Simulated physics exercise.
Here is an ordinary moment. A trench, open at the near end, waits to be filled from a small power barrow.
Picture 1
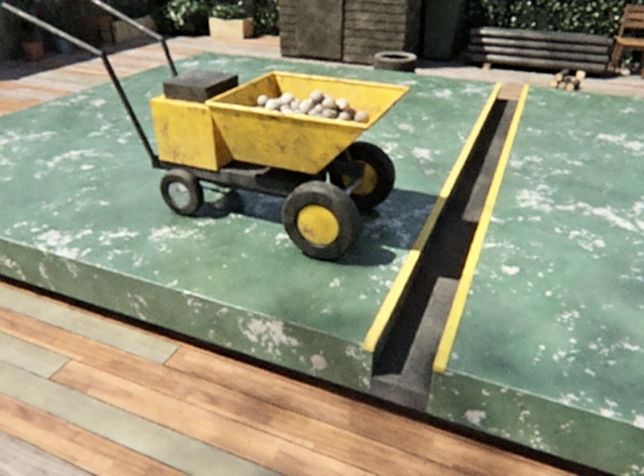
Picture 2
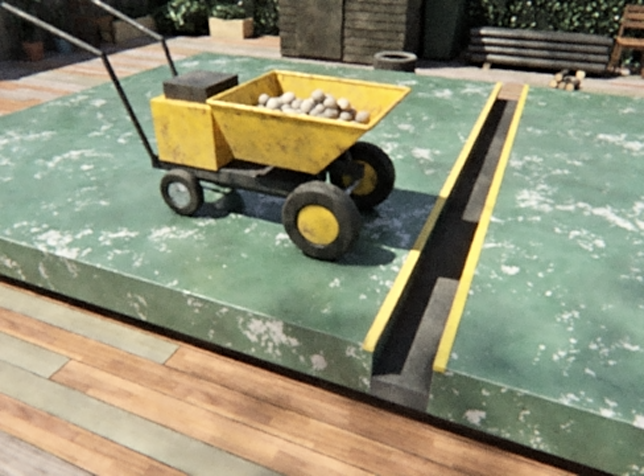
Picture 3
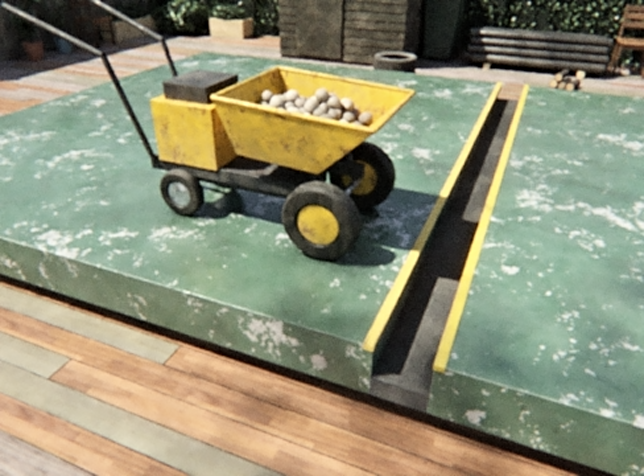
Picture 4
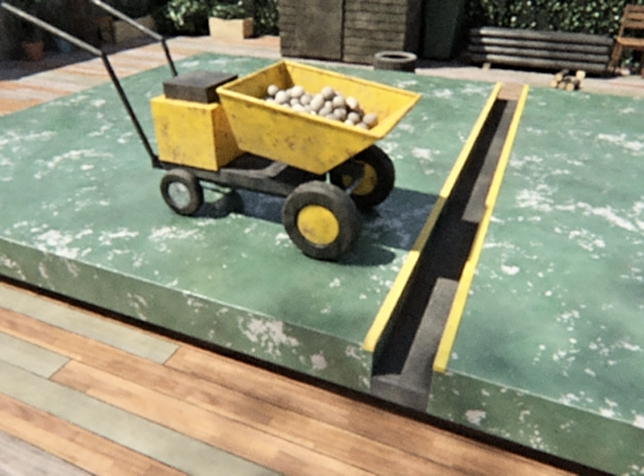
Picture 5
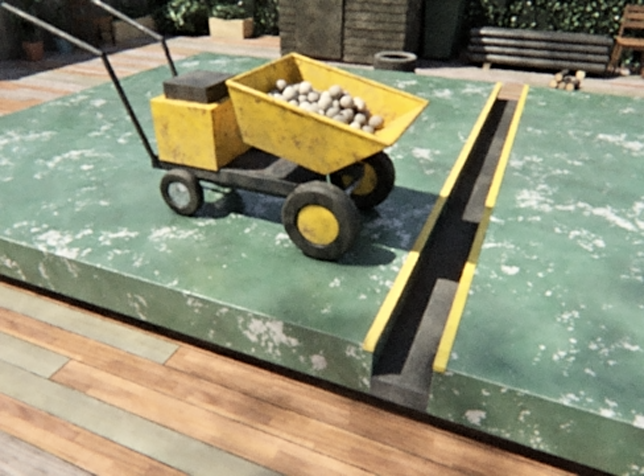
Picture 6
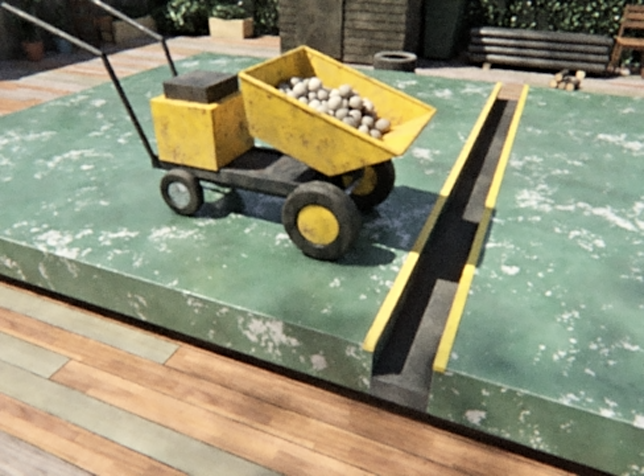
The yellow skip of a small barrow, loaded with river pebbles, sat level at first, then tilted gradually forward to the right toward a narrow, yellow-edged trench while the wheels stayed still.
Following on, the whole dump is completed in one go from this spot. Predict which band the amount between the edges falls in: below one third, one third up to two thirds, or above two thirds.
To my eye, the trench share runs one to two thirds.
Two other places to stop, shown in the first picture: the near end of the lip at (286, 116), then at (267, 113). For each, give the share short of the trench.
The first spot yields roughly 40 percent, the second roughly 70 percent.
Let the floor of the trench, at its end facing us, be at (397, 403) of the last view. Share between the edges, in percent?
The share would be roughly 60 per cent.
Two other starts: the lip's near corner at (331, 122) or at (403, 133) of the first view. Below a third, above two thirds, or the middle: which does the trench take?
Try 1, over two thirds; try 2, under a third.
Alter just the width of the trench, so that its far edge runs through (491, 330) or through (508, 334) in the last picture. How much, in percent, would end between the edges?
Result, try 1: 100 in a hundred; try 2: 100 in a hundred.
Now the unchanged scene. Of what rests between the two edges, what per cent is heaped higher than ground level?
0 per cent or so.
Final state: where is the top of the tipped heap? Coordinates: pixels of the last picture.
Top at rest: Roughly (498, 245).
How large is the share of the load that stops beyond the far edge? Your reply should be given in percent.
Estimate: Some 45 percent.
Soon, skip tipped steeply; all in the skip.
A while on, skip tipped steeply; about two thirds in the skip; a small part in or heaped over the trench; about a quarter beyond it; a stray few falling.
Towards the end, skip tipped right over; a stray few in the skip; about half in or heaped over the trench; about half beyond it.
Finally, skip tipped right over; about half in or heaped over the trench; about half beyond it.
